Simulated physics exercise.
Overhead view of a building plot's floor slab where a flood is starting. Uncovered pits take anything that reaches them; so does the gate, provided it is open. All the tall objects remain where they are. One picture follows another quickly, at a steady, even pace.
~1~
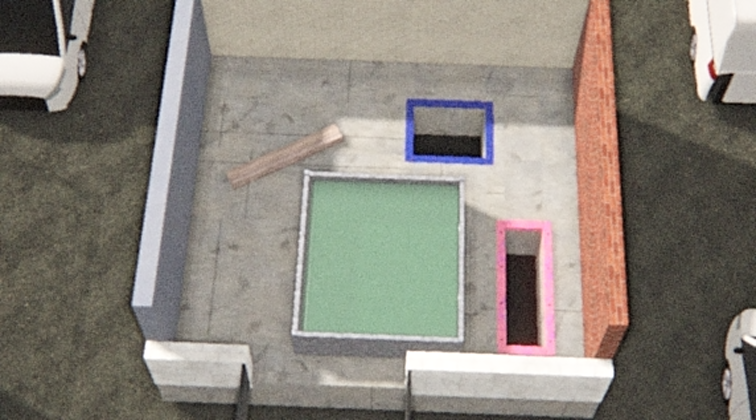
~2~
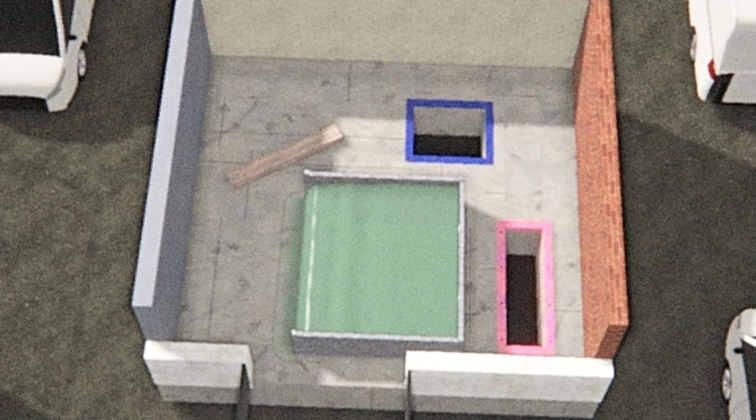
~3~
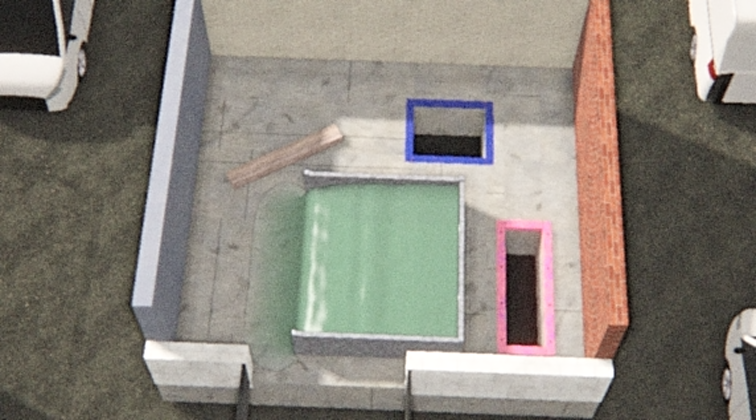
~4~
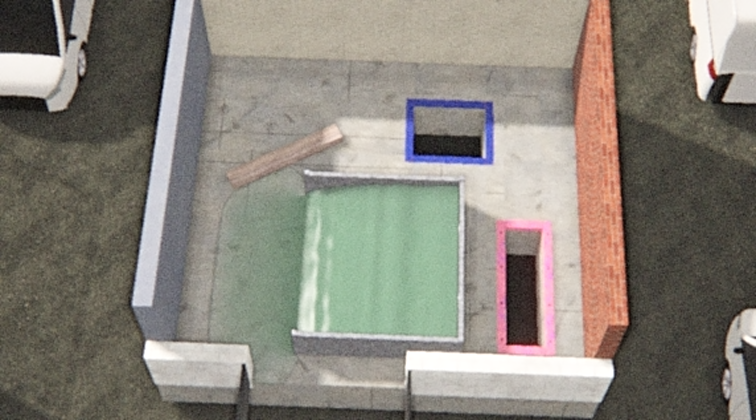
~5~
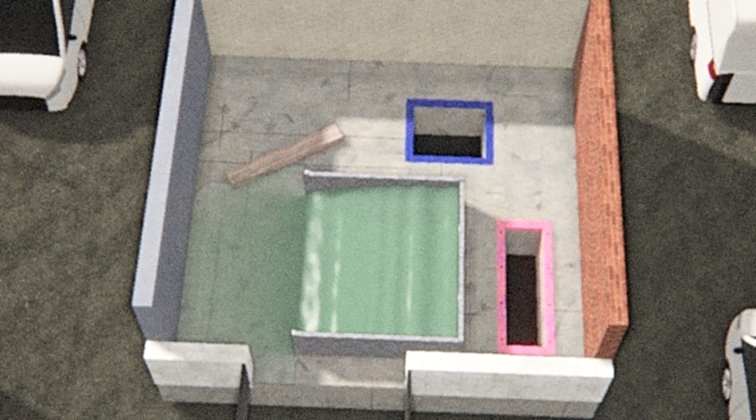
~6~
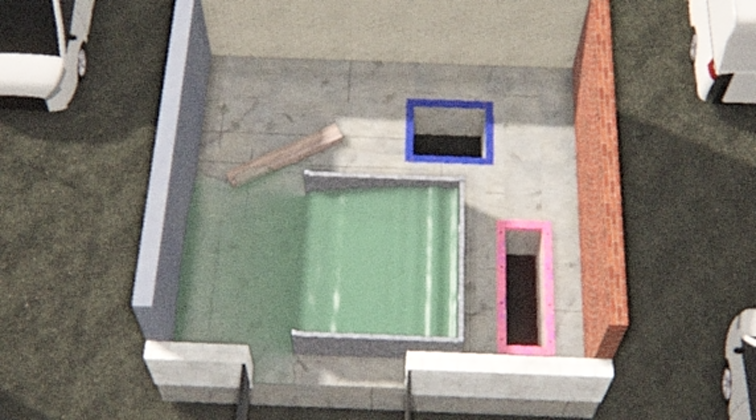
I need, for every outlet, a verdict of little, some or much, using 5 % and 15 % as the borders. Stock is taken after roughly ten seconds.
Verdicts: Gate, much; pink pit, little; blue pit, much.
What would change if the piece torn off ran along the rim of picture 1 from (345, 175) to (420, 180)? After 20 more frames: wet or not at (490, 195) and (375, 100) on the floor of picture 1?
Untouched, then submerged.
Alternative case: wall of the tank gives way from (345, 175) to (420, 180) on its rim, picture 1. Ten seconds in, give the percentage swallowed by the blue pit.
The blue pit takes 30 per cent.
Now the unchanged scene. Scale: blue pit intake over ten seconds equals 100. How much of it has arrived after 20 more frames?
Some 5 per cent.
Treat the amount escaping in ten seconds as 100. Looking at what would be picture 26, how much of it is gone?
Around 20 %.
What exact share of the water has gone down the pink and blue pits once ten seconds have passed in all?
Close to 0 in a hundred and 18 in a hundred, in that order.
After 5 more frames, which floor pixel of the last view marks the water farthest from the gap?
I'd say near (207, 98).
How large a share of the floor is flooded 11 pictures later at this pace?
The answer is around 40 per cent.
A moment on, water covers 30 % of the floor; the gate 1 %, the pink pit 0 %, the blue pit 0 %.
Next, water covers 40 % of the floor; the gate 2 %, the pink pit 0 %, the blue pit 0 %.
Then, water covers 65 % of the floor; the gate 7 %, the pink pit 0 %, the blue pit 1 %.
Later, water covers 80 % of the floor; the gate 12 %, the pink pit 0 %, the blue pit 9 %.
In the end, water covers 95 % of the floor; the gate 18 %, the pink pit 1 %, the blue pit 18 %.
